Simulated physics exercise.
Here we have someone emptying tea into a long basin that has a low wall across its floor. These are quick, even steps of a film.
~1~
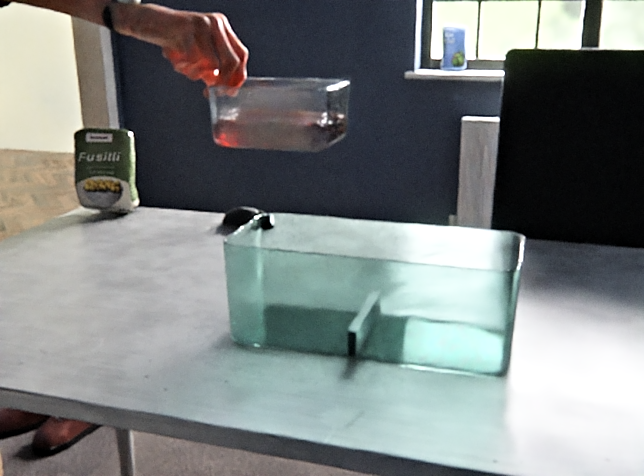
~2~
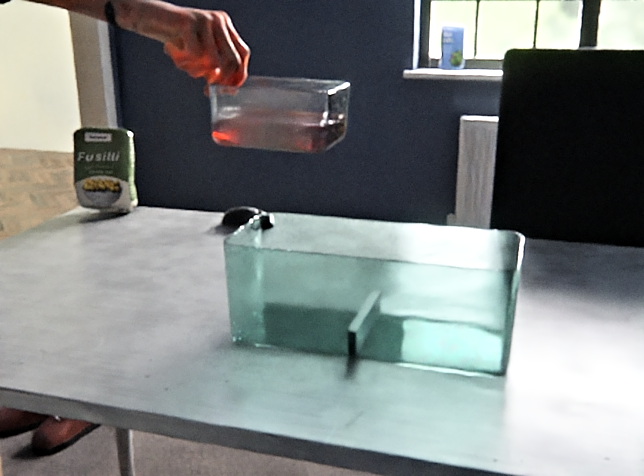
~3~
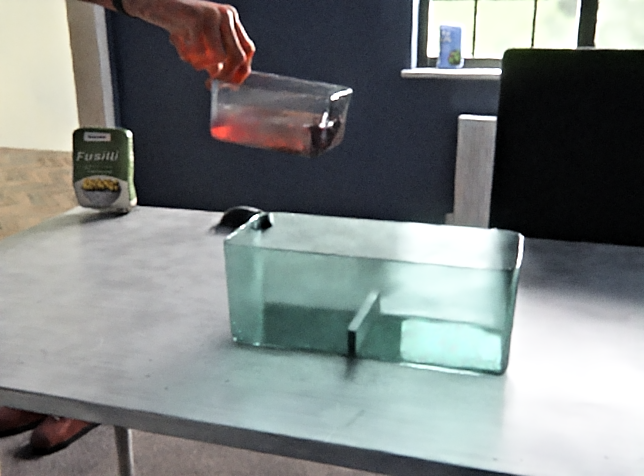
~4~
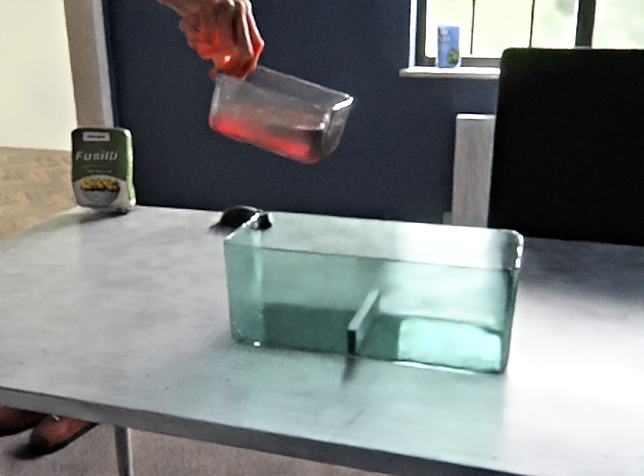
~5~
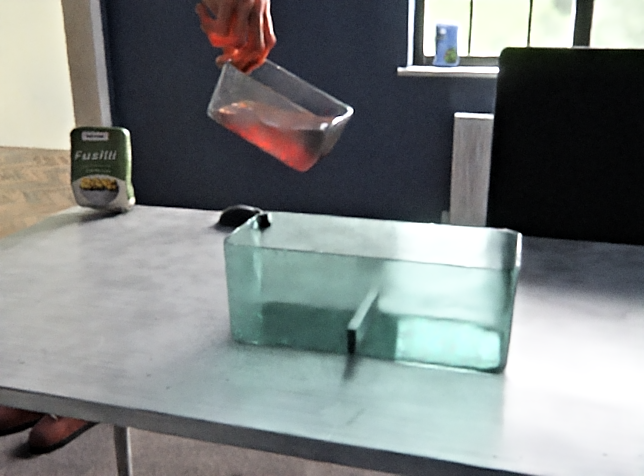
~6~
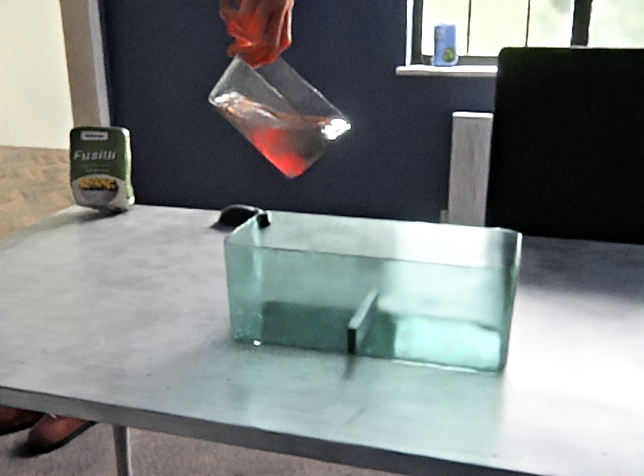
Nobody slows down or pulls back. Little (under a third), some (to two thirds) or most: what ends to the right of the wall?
In the end between a third and two thirds is right of the wall.
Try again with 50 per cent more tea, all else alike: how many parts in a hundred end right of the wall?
About 65 per cent.
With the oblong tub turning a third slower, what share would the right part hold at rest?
Near 50 %.
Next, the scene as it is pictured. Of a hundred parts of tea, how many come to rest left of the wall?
Near 45 %.
A moment on, the oblong tub is tipped on its side and 23 per cent is still to pour, 9 is left of the wall and 35 right of it.
Next, the oblong tub is tipped right over and 7 per cent is still to pour, 34 is left of the wall and 51 right of it.
Then the oblong tub is tipped right over and 0 per cent is still to pour, 46 is left of the wall and 51 right of it.
Later the oblong tub is tipped right over and 0 per cent is still to pour, 47 is left of the wall and 52 right of it.
In the end 47 per cent lies left of the wall, 52 right of it and 1 outside.
